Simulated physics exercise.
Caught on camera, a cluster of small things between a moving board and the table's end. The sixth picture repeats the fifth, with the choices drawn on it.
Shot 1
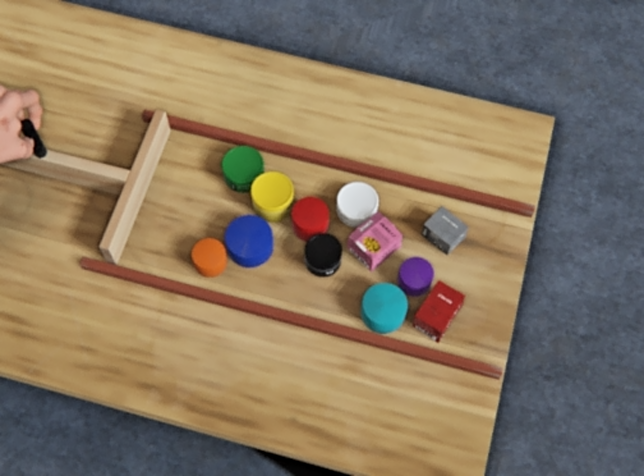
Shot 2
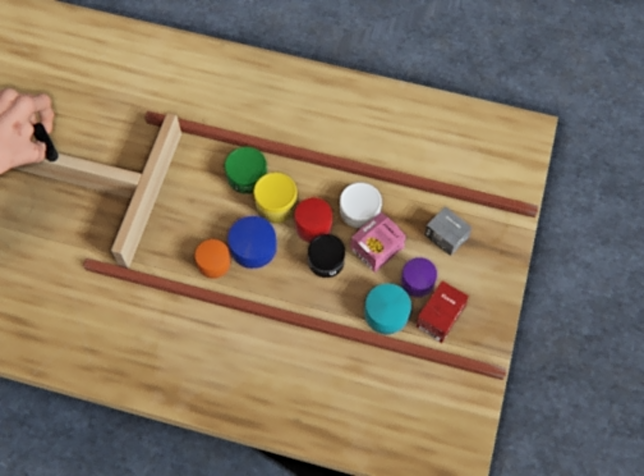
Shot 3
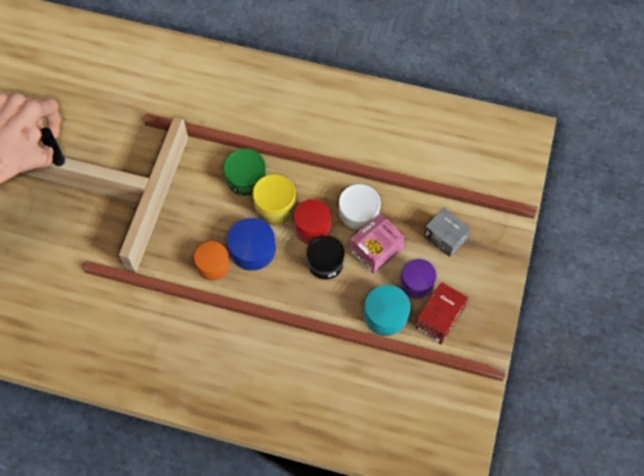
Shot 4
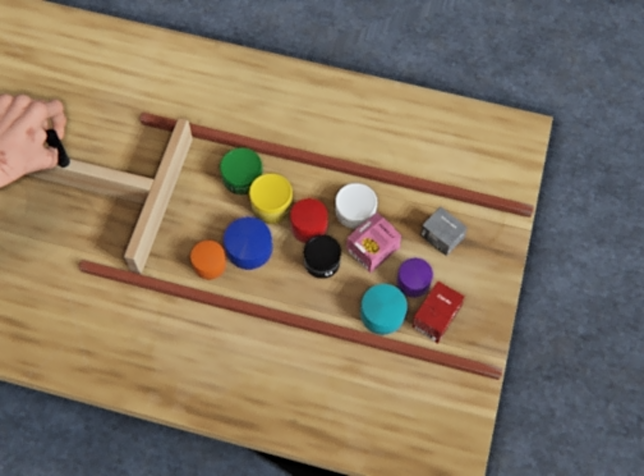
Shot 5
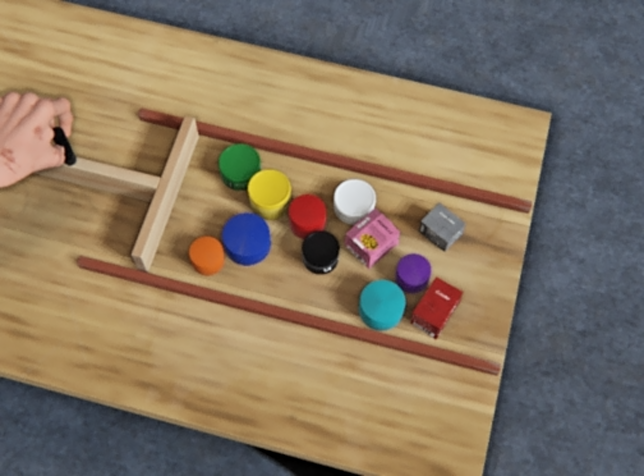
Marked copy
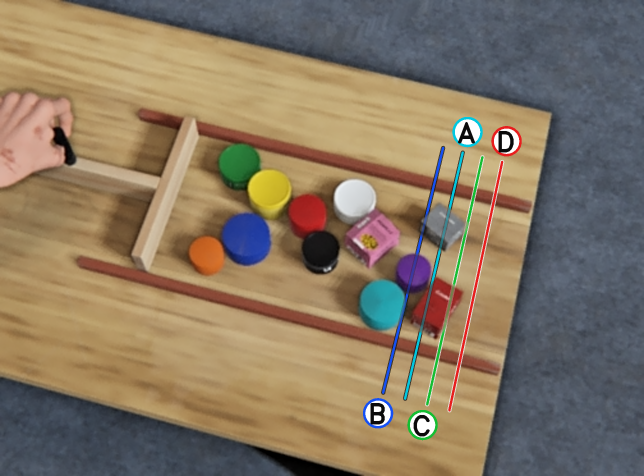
The video shows a hand at the left sliding a wooden board a short way right between two reddish-brown strips on a tabletop, toward a cluster of colourful round containers and small packets, which stay in place without being touched.
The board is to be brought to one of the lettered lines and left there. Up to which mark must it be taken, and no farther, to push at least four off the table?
It can halt at A.
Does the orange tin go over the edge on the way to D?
No.
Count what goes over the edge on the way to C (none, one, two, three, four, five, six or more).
Six or more.
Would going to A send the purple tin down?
By then, yes.
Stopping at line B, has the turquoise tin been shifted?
Yes.
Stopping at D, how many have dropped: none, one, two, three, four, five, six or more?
By then, six or more.
On the marked copy, A at (436, 268); B at (415, 263); C at (456, 273); D at (477, 278).
Taking A. A third of the way, board (260, 207); orange tin (264, 284); green jar (304, 174).
Two thirds of the way, board (357, 231); red packet (493, 328); purple tin (483, 293).
When it is over, board (435, 251); red packet over the edge; pink packet over the edge; five fallen.
As for the rest, B drops only two; C drops six, but is farther than needed; D drops eight, but is farther than needed.
